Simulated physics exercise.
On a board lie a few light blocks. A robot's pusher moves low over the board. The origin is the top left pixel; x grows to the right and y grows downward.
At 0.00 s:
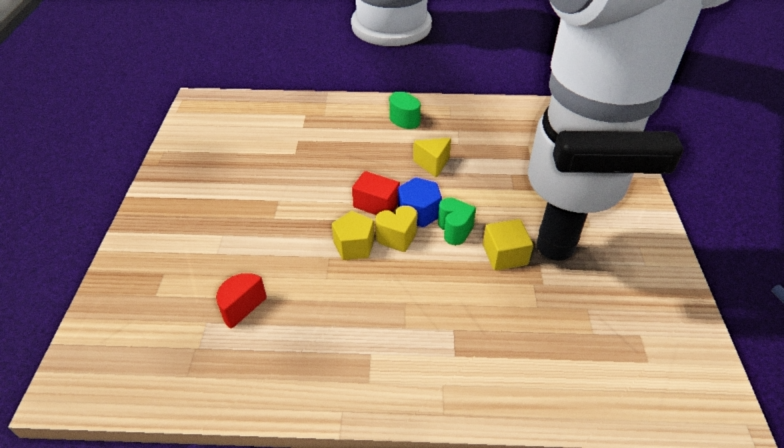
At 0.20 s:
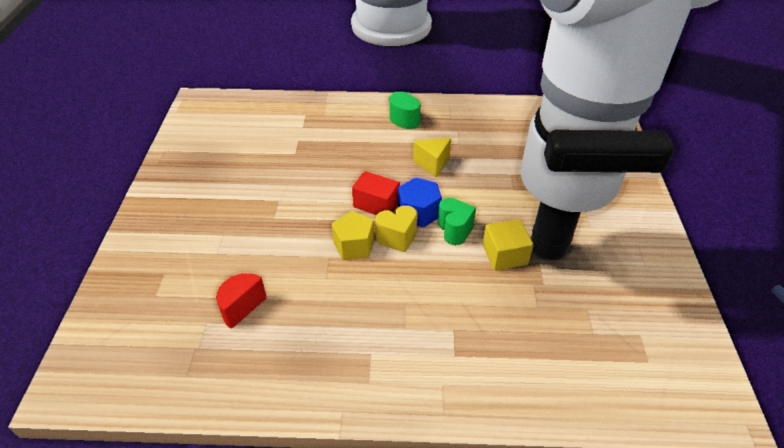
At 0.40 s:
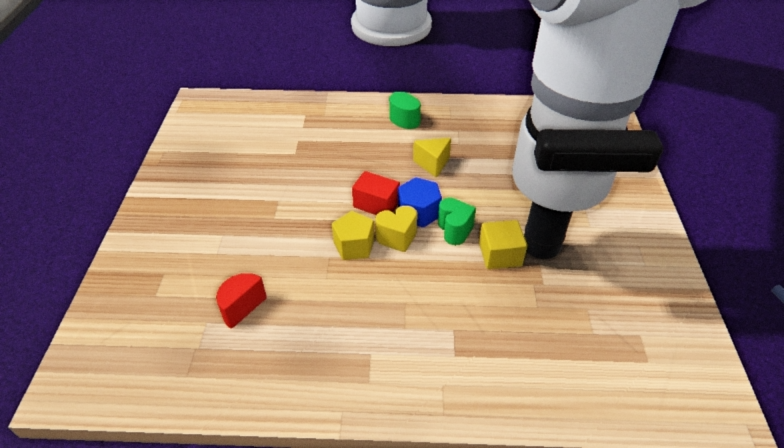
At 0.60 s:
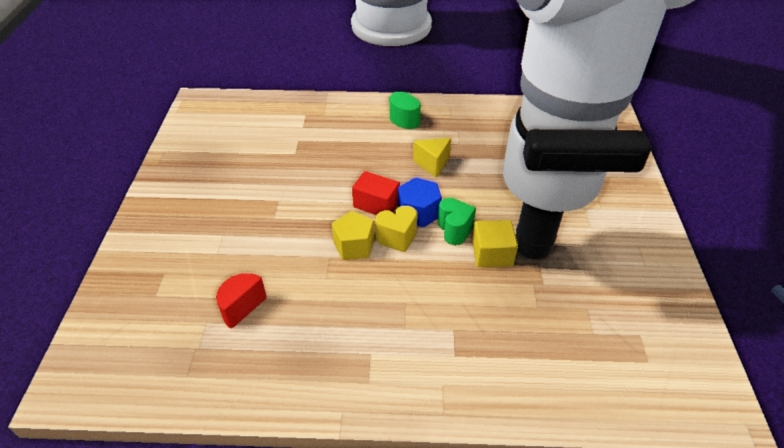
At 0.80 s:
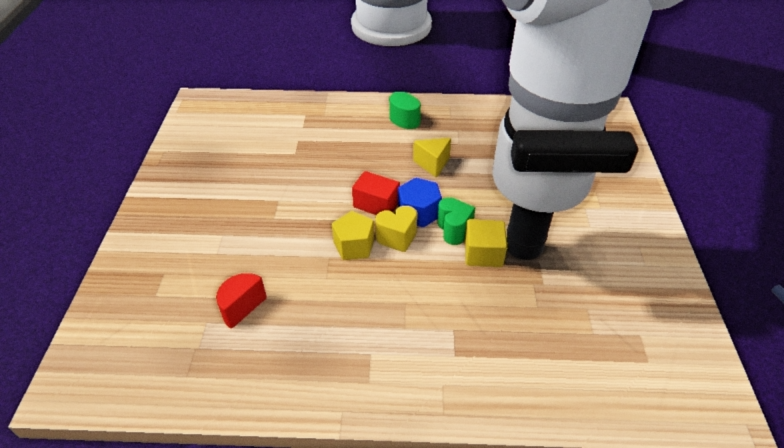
At first, the robot's dark pusher stands just right of a yellow square block on a wooden board scattered with red, yellow, blue and green blocks. It moves slightly left, then pushes the square block a short way left toward the green heart block, while the other blocks stay still.
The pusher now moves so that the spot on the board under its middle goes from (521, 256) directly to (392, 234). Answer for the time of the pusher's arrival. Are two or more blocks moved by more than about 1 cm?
Yes, I think so.
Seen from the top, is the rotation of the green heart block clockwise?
Yes
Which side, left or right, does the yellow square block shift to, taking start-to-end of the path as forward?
Toward the left.
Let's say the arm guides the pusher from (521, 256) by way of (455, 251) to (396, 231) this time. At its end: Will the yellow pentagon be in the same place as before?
No, it doesn't check out.
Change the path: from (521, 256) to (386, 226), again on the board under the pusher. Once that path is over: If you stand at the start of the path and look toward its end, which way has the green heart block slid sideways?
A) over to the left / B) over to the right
Letter B.
The first path, step by step. One third of the way, pusher (477, 239); green heart block (447, 208), turned 45° clockwise; yellow square block (442, 236), turned 20° anticlockwise.
Two thirds of the way, pusher (434, 232); yellow heart block (394, 217), turned 15° clockwise; blue hexagonal block (415, 181), turned 35° anticlockwise; green heart block (441, 197), turned 60° clockwise; yellow square block (410, 242), turned 50° anticlockwise.
At the end, pusher (392, 225); yellow heart block (360, 204); blue hexagonal block (415, 180), turned 35° anticlockwise; green heart block (440, 197), turned 65° clockwise; yellow square block (402, 246), turned 70° anticlockwise.
